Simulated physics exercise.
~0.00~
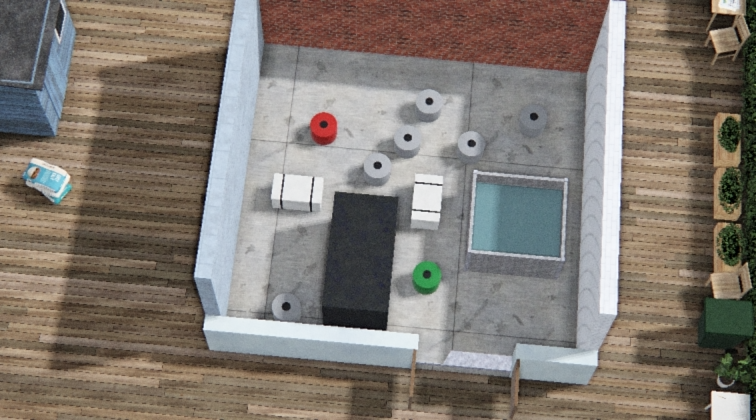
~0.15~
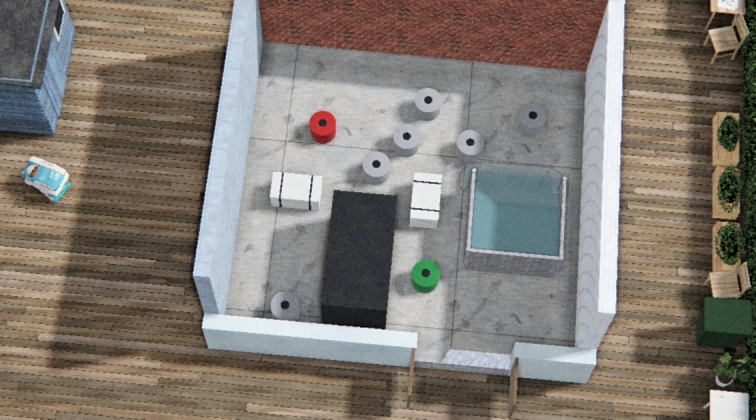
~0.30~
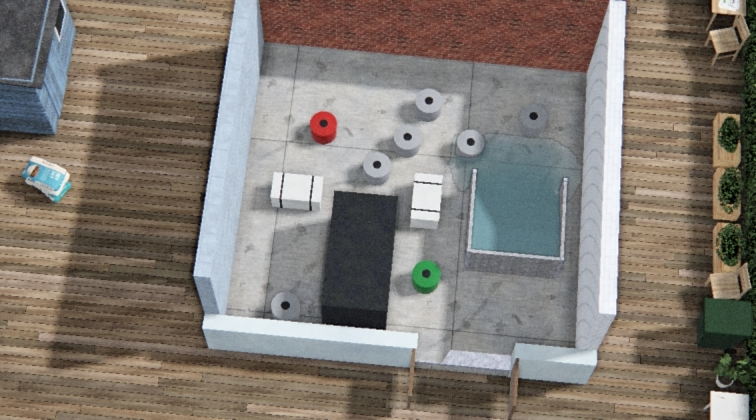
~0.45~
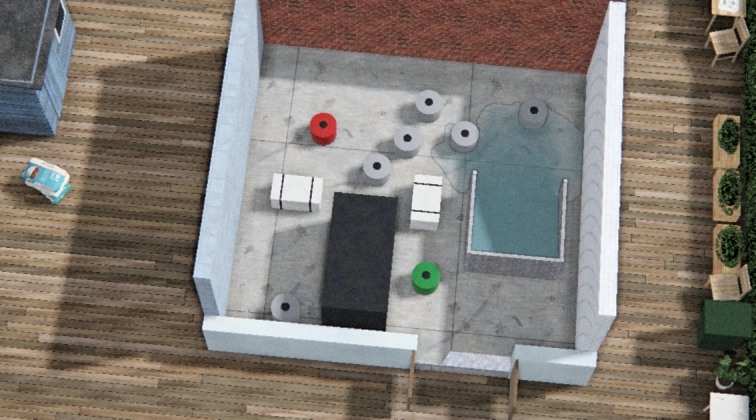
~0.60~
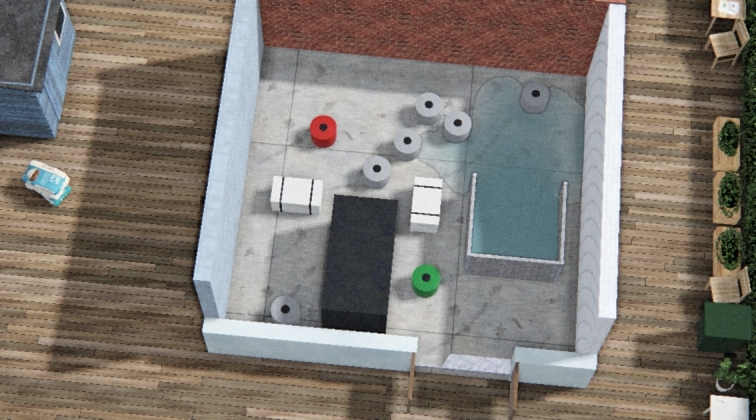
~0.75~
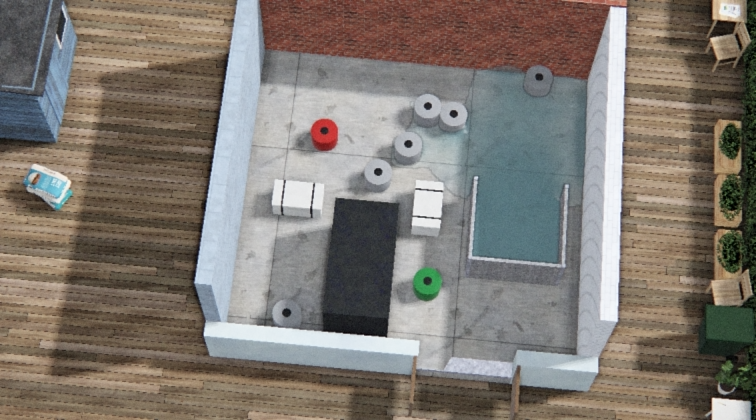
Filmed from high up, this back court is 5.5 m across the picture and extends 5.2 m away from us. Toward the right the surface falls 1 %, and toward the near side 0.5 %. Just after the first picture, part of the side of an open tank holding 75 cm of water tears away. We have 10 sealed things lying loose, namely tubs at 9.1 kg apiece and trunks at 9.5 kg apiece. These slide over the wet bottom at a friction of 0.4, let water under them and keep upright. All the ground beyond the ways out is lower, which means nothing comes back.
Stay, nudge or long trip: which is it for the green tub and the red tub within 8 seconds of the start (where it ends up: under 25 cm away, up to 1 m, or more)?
Here's what I'd expect: The green tub remains in place while the red tub is pushed a long way.
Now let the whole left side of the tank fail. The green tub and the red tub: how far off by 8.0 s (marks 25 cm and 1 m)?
First the green tub: It is carried a long way; as for the red tub, it is carried a long way.
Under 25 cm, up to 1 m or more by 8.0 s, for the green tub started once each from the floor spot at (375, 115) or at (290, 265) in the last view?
I'd expect that it gets borne away first and is pushed partway second.
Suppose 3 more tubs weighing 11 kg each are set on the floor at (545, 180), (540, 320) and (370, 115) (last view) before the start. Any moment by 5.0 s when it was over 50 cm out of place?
Answers, first to last: Exceeding, not exceeding, exceeding.
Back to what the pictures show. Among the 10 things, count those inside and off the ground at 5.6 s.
It comes to 6.
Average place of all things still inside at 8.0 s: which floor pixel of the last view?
Close to (332, 262).
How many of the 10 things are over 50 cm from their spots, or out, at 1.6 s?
At that time I count 3.
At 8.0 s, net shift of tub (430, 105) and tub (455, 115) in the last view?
In turn: 350 cm, 400 cm.
After 1.6 s the green tub is near (427, 281), 0.0 m from its start, aground; the red tub is near (324, 131), 0.0 m from its start, aground; 0 of 10 are out; 2 afloat.
After 3.6 s the green tub is near (427, 281), 0.0 m from its start, aground; the red tub is near (289, 158), 0.8 m from its start, aground; 0 of 10 are out; 3 afloat.
After 5.6 s the green tub is near (427, 281), 0.0 m from its start, aground; the red tub is near (297, 265), 2.4 m from its start, aground; 0 of 10 are out; 6 afloat.
After 8.0 s the green tub is near (427, 281), 0.0 m from its start, aground; the red tub is near (306, 260), 2.3 m from its start, afloat; 0 of 10 are out; 9 afloat.
